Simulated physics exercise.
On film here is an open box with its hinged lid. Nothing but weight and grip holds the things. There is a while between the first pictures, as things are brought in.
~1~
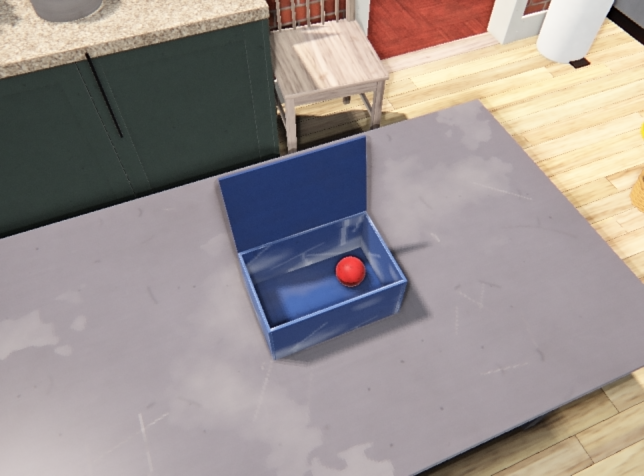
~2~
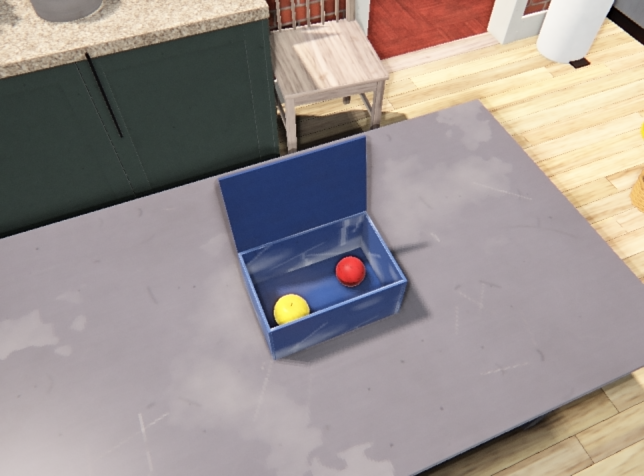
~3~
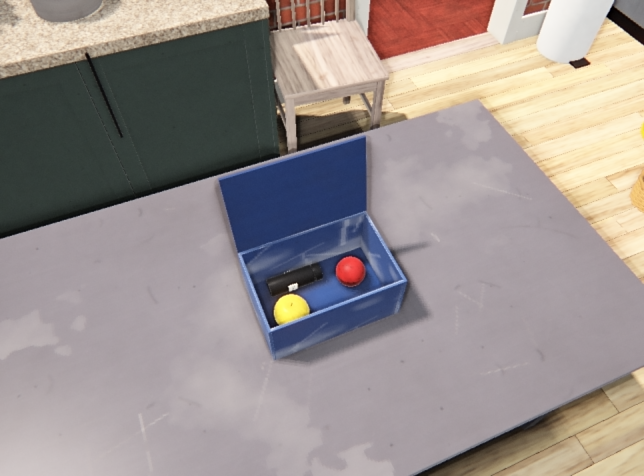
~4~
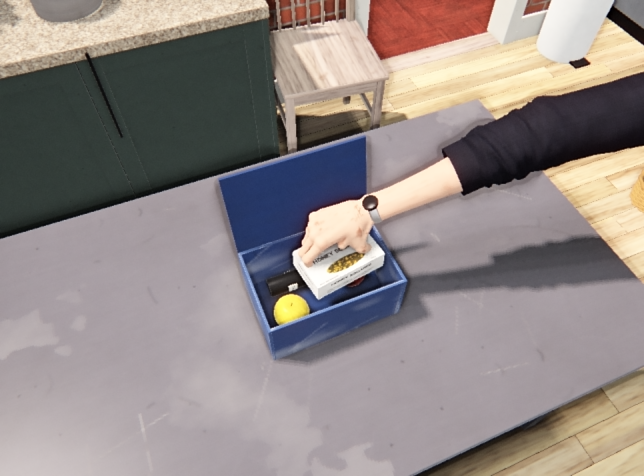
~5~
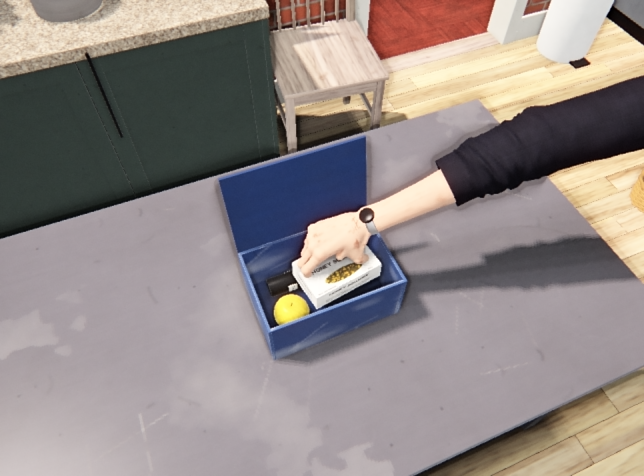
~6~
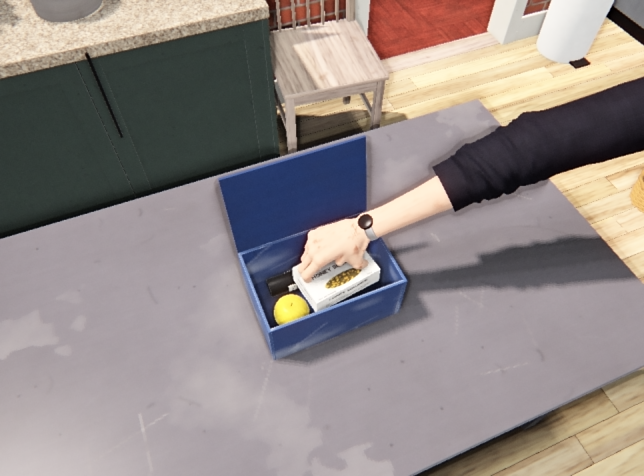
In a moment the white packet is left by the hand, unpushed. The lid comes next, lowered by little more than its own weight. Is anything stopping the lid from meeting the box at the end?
No, the lid closes.
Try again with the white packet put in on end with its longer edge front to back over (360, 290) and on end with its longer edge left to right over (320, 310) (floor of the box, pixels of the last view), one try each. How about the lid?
The first attempt leaves the lid partly open, while the second leaves it fully closed.
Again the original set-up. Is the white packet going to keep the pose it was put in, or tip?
Observation: It tilts over.
Then, 0.70 s on from there, white packet turned 74° from how it was put near (355, 295); red ball shifted a little; yellow apple shifted a little.
Then, 1.50 s on from there, lid 65° above the rim; white packet on its side near (358, 303); yellow apple shifted a little; red ball shifted a little.
Then, 2.00 s on from there, lid 15° above the rim; white packet on its side near (358, 303); yellow apple shifted a little; red ball shifted a little.
In the end, lid shut; toppled in the box, white packet; the other 3 unmoved. At the end, from the last picture's camera, white packet near (358, 303).
